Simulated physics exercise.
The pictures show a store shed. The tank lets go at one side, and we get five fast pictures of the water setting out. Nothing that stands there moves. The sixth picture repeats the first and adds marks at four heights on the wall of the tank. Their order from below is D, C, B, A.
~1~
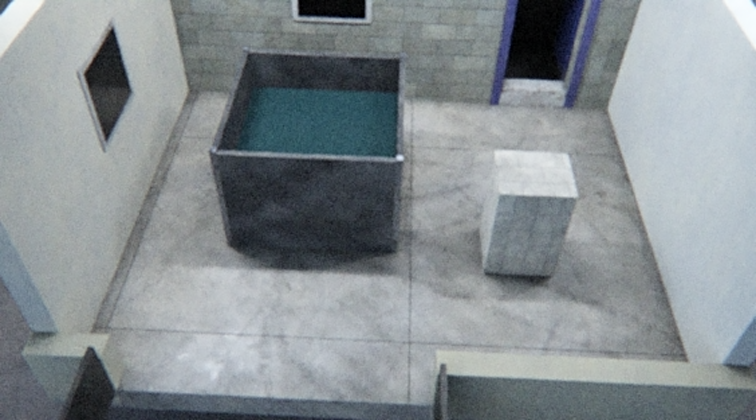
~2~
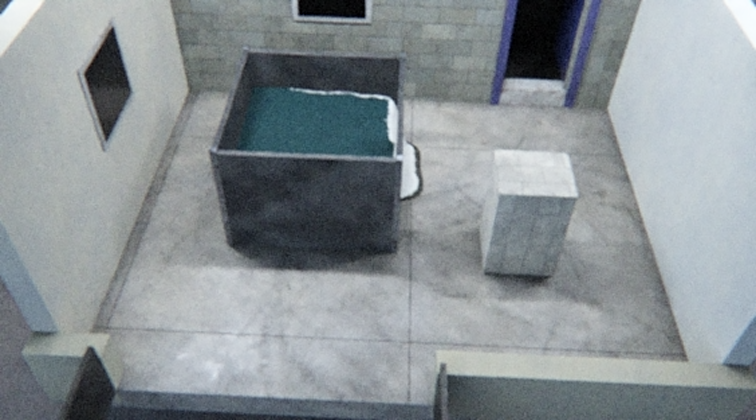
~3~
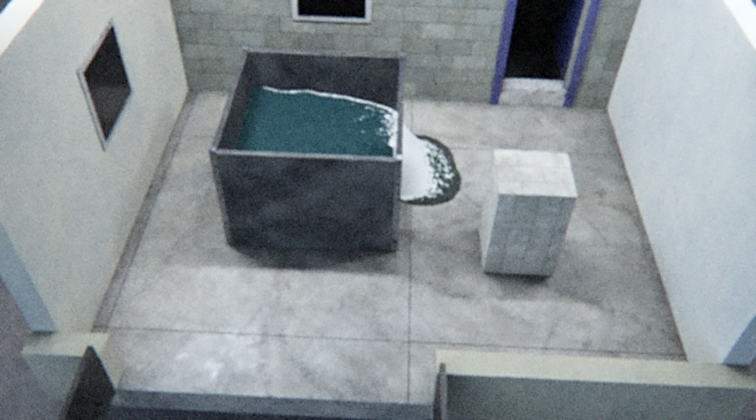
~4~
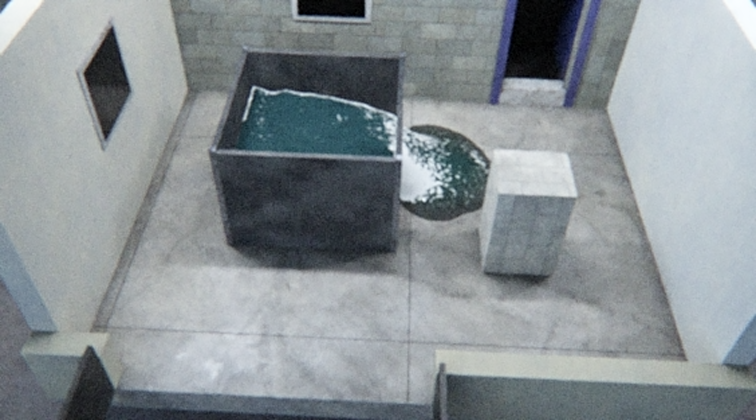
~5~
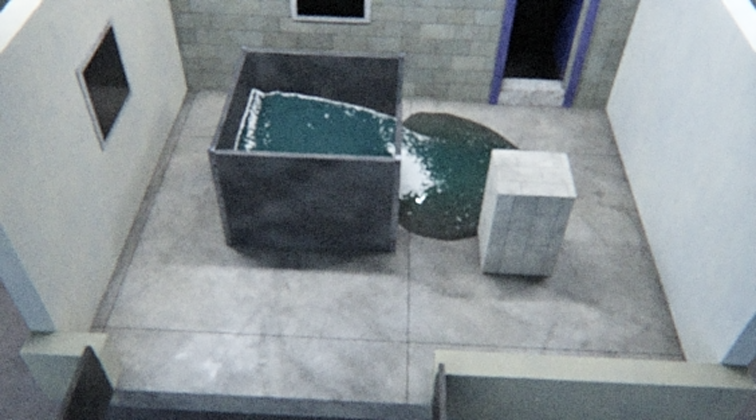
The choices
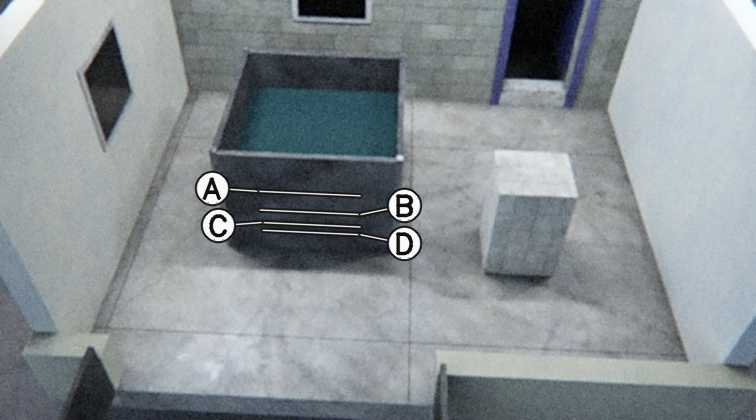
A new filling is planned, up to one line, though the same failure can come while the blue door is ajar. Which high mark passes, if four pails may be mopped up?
Take A.
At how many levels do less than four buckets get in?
All of the four.
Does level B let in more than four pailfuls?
No.
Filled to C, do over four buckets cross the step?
No, that is safe.
In white, A at (308, 193); B at (310, 212); C at (310, 224); D at (311, 232); from the bottom up D, C, B, A.
Choosing A, a bucket or two gets in.
Choosing B, a splash gets over, under a bucket.
Choosing C, nothing gets over.
Choosing D, nothing gets over.
